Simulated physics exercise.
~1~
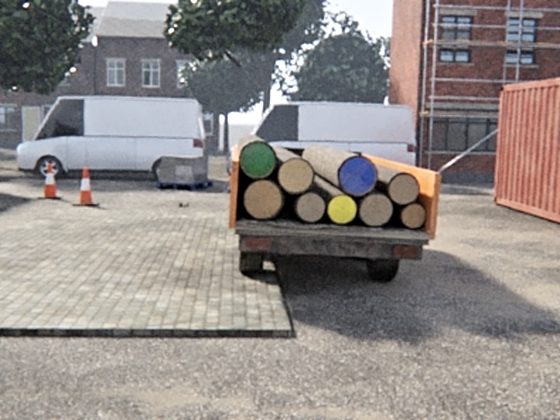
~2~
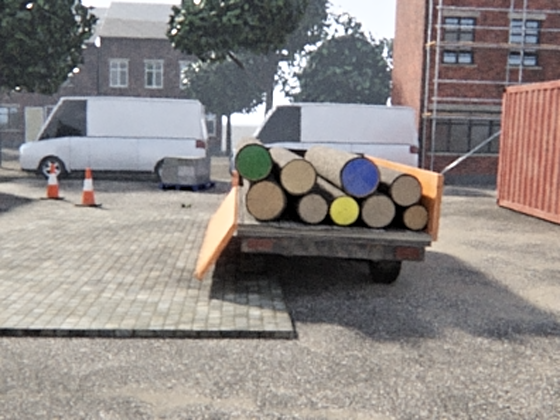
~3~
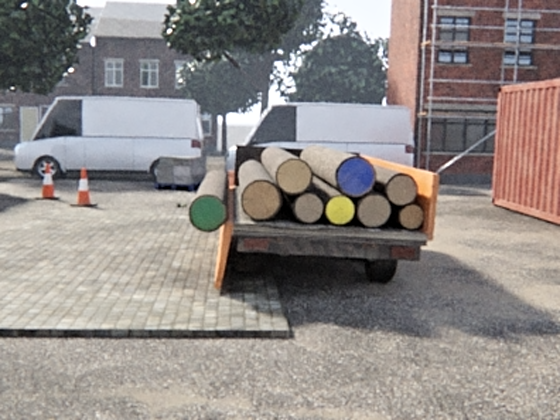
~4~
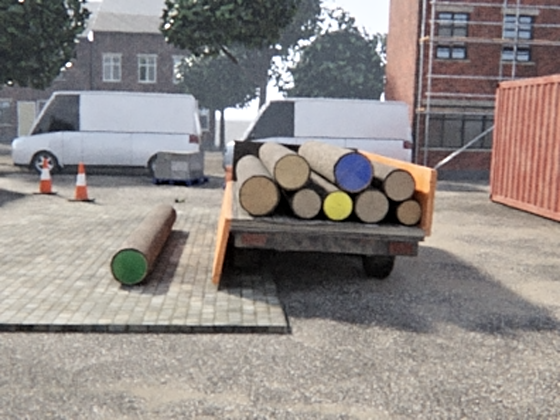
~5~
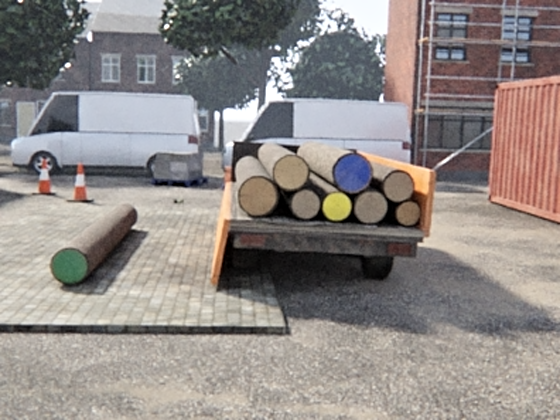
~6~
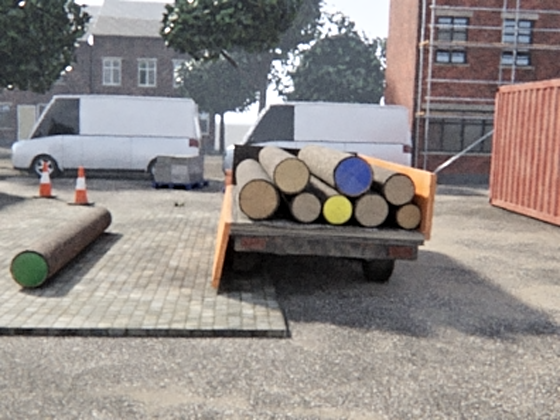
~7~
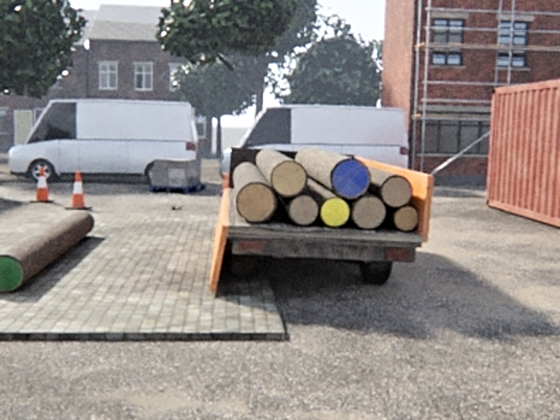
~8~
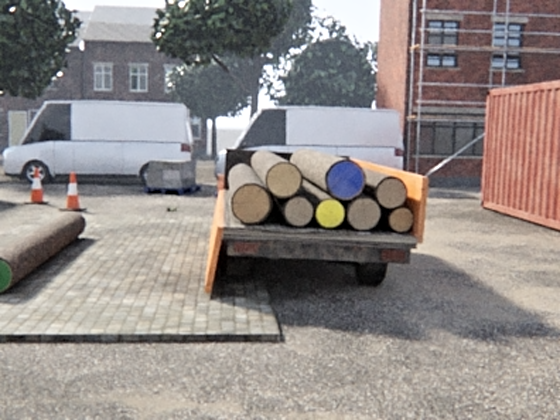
In a paved yard with parked vans and brick buildings behind, the left side board of a trailer stacked with logs dropped open, and the green-ended log fell off and rolled away left across the paving, while the others stayed piled on the deck.
